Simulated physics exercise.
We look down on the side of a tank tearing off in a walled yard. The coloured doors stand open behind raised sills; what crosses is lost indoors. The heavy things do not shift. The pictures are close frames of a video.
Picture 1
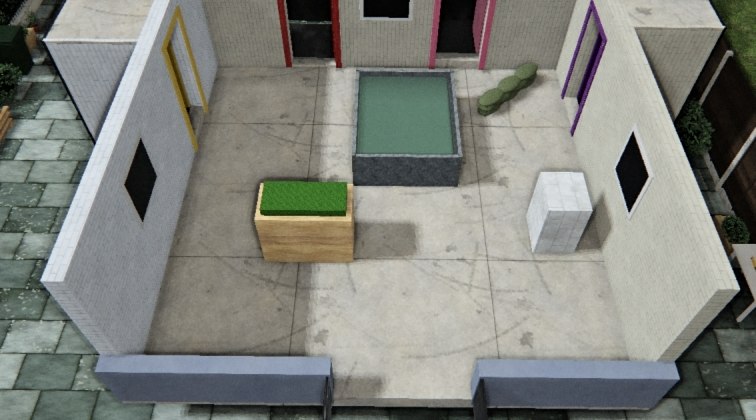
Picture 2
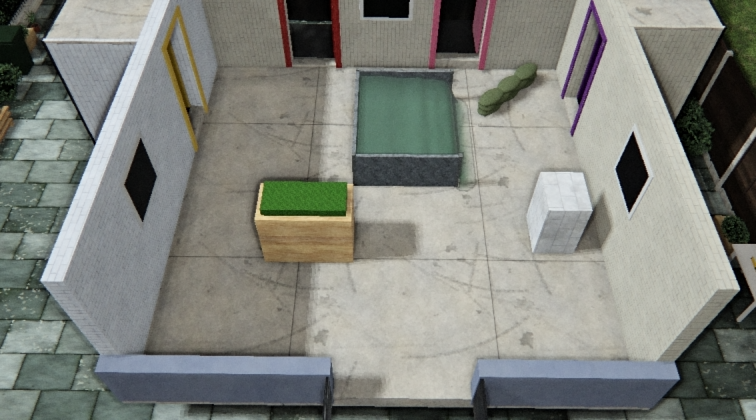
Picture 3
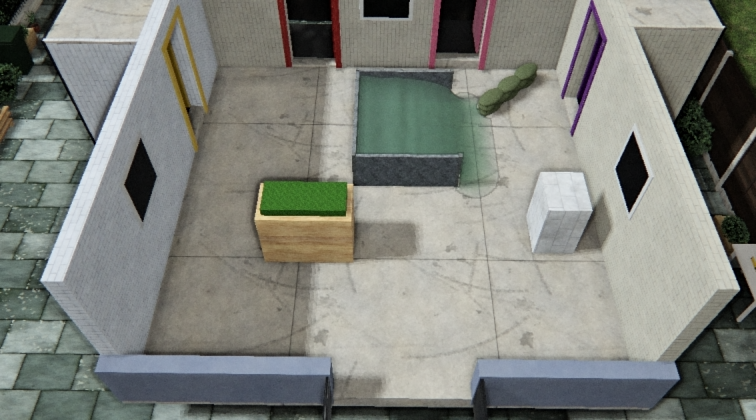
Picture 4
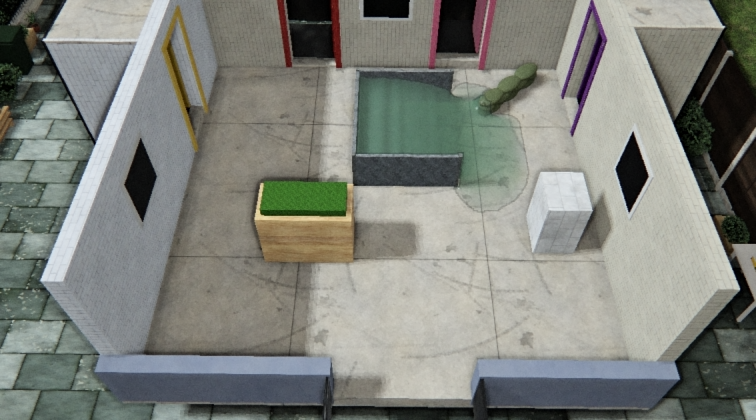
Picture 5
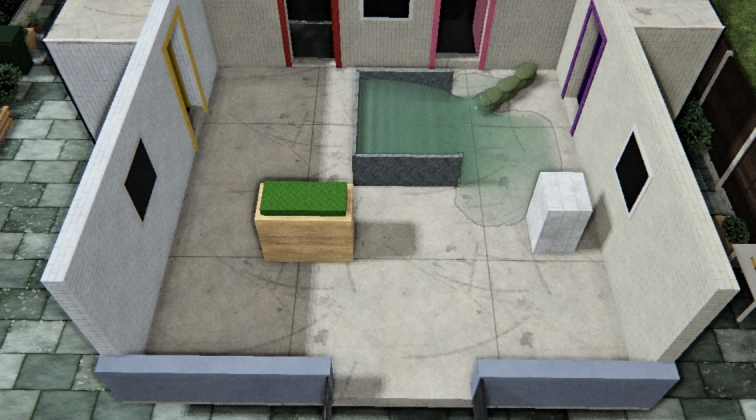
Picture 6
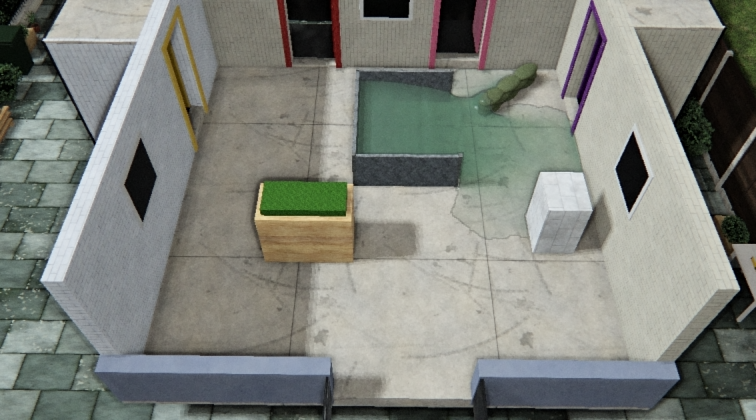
Green water in a grey tank pouring out through its open right side and spreading across the walled yard's concrete floor.
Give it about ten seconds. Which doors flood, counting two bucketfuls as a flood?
One by one: The yellow door holds within the limit; the purple door floods; the red door holds within the limit; the pink door holds within the limit.
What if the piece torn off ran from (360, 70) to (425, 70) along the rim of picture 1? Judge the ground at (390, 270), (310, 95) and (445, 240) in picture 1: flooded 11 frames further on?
One after the other: Dry, flooded, no water.
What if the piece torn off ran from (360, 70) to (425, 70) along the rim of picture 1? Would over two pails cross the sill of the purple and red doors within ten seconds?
My reading: The purple door keeps below it, the red door passes that mark.
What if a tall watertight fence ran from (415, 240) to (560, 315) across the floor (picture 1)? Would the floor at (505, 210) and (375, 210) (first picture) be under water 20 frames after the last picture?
One after the other: Covered, dry.
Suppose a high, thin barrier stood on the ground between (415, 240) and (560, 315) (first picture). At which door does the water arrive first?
It is the door marked purple.
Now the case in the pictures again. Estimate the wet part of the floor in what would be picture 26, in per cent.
Close to 45 %.
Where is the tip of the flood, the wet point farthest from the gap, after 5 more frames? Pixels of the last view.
Close to (599, 263).
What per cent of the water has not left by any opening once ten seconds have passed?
Close to 80 %.
A moment on, water covers 20 % of the floor; the yellow door not reached, the purple door over two buckets in, the red door not reached, the pink door wet at the sill, nothing in.
Next, water covers 30 % of the floor; the yellow door not reached, the purple door far over two buckets in, the red door not reached, the pink door wet at the sill, nothing in.
Then, water covers 45 % of the floor; the yellow door not reached, the purple door far over two buckets in, the red door wet at the sill, nothing in, the pink door wet at the sill, nothing in.
Later, water covers 70 % of the floor; the yellow door not reached, the purple door far over two buckets in, the red door wet at the sill, nothing in, the pink door wet at the sill, nothing in.
In the end, water covers 85 % of the floor; the yellow door wet at the sill, nothing in, the purple door far over two buckets in, the red door wet at the sill, nothing in, the pink door wet at the sill, nothing in.
